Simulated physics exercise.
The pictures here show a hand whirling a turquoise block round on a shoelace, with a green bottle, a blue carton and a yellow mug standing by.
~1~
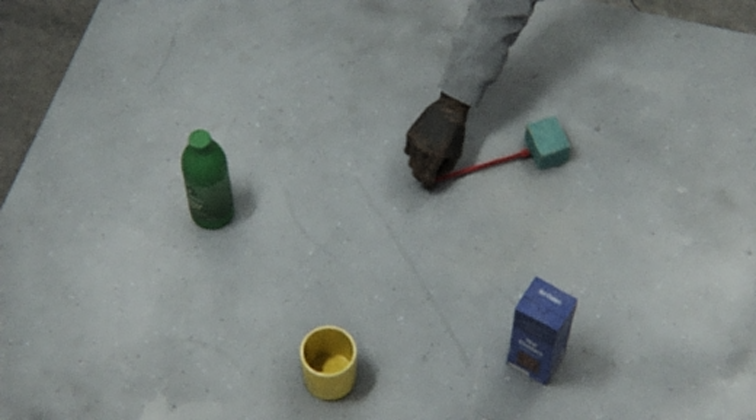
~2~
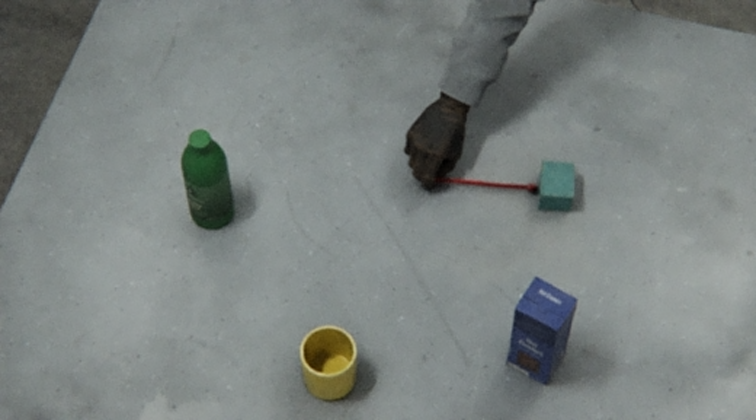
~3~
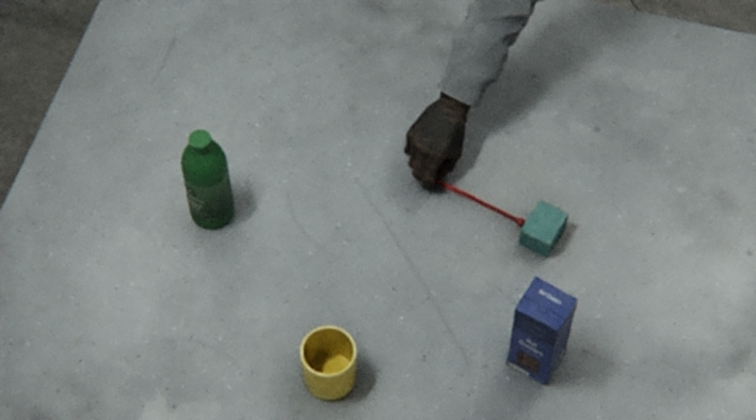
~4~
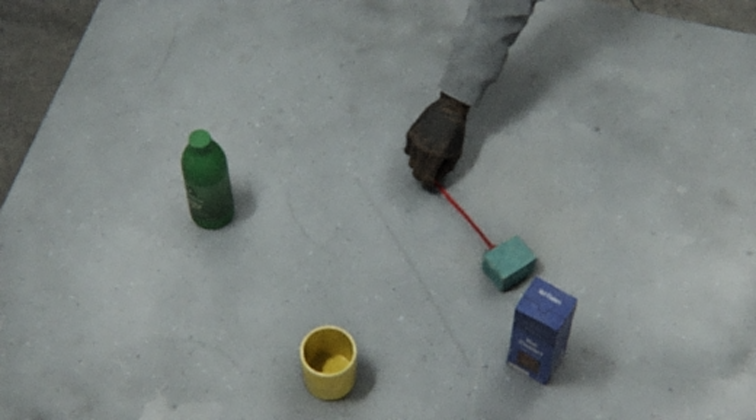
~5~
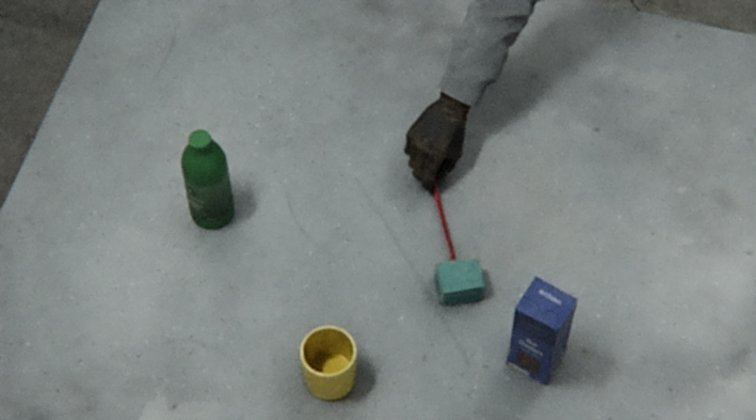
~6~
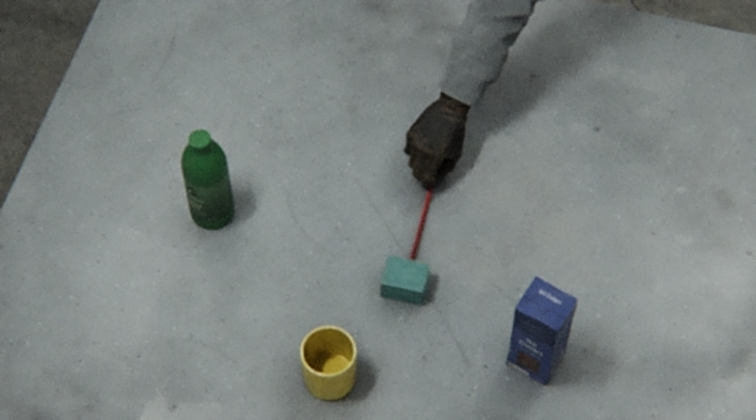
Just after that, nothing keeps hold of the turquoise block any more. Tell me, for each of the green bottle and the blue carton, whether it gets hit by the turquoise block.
Green bottle: Hit; blue carton: Not hit.
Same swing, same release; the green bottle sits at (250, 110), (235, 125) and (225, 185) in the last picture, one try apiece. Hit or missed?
Clear, clear, collision.
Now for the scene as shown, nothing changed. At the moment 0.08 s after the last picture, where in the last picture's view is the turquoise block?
About (309, 246).
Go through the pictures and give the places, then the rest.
In the first picture, turquoise block (549, 136); green bottle (200, 138); blue carton (547, 303); yellow mug (328, 351).
In the second picture, turquoise block (558, 179).
In the third picture, turquoise block (545, 222).
In the fourth picture, turquoise block (510, 256).
In the fifth picture, turquoise block (460, 275).
In the sixth picture, turquoise block (405, 274); green bottle (200, 138); blue carton (547, 303); yellow mug (328, 351); going round clockwise.
Then, 0.08 s later than the last view, block near (309, 246).
Then, 0.20 s later than the last view, block near (212, 211); green bottle pushed aside.
Finally, block near (164, 197); green bottle knocked over. The green bottle gets hit and the blue carton escapes it.
